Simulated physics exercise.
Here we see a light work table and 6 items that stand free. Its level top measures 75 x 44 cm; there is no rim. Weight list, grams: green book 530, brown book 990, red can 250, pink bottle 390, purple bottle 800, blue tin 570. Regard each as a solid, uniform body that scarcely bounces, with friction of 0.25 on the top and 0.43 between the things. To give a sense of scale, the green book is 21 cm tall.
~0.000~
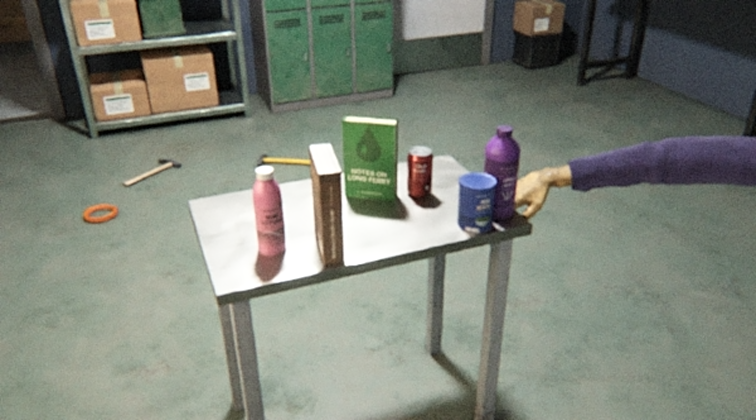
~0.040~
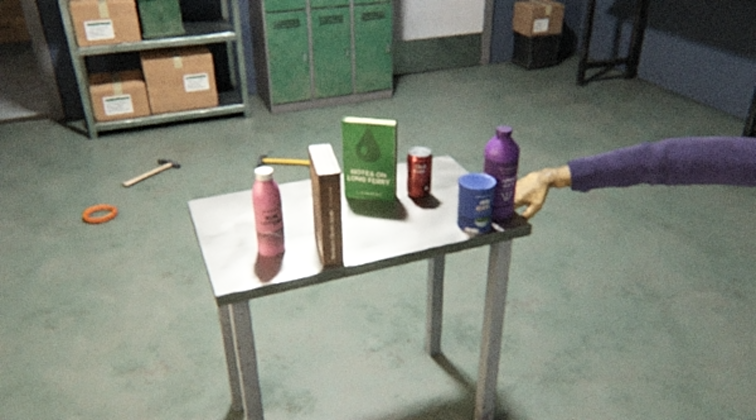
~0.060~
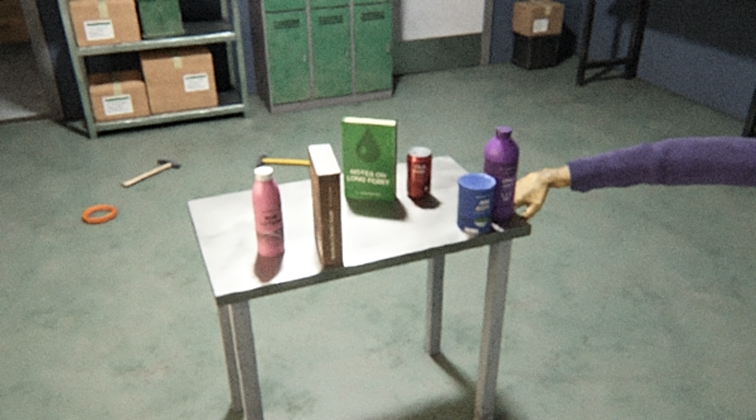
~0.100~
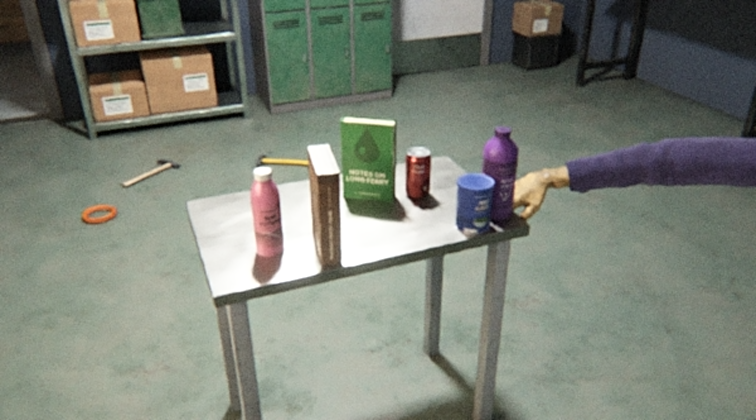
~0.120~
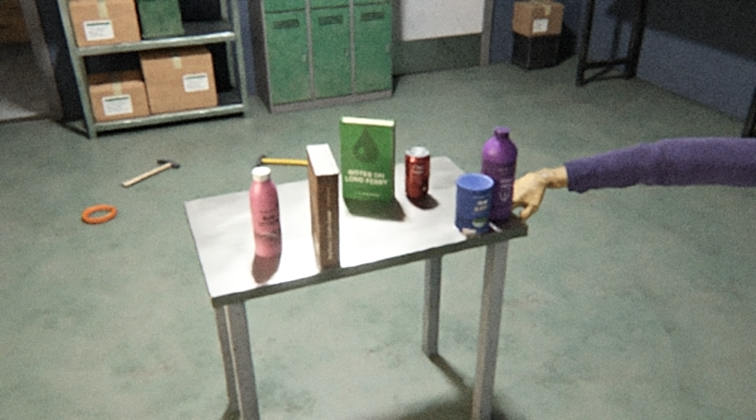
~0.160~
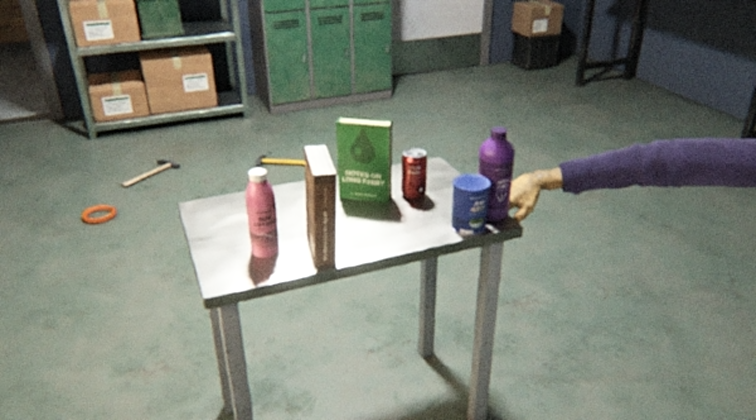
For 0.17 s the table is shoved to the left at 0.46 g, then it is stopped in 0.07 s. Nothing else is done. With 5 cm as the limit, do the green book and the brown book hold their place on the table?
The green book most likely stays near where it started, the brown book most likely moves away.
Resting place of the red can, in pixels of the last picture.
Roughly pixel (385, 180).
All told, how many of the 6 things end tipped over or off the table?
The answer: 2.
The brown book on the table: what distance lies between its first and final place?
Net distance near 13 cm.
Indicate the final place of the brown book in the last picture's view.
It stops at about (231, 238).
Around 0.26 s, table along by 8 cm; brown book at 13° to upright near (305, 208); green book shifted 3 cm near (351, 163); purple bottle shifted 3 cm.
Around 0.36 s, table along by 9 cm; brown book at 8° to upright near (294, 211).
Around 0.76 s, table along by 9 cm; brown book at 34° to upright near (256, 218); pink bottle at 13° to upright.
Around 0.96 s, table along by 9 cm; brown book at 67° to upright near (235, 233); pink bottle on its side.
Finally (1.6 s), on their side or leaning hard on the table, brown book and pink bottle; the other 4 still in place (within 5 cm). In the last view, green book near (335, 165), brown book near (231, 238).
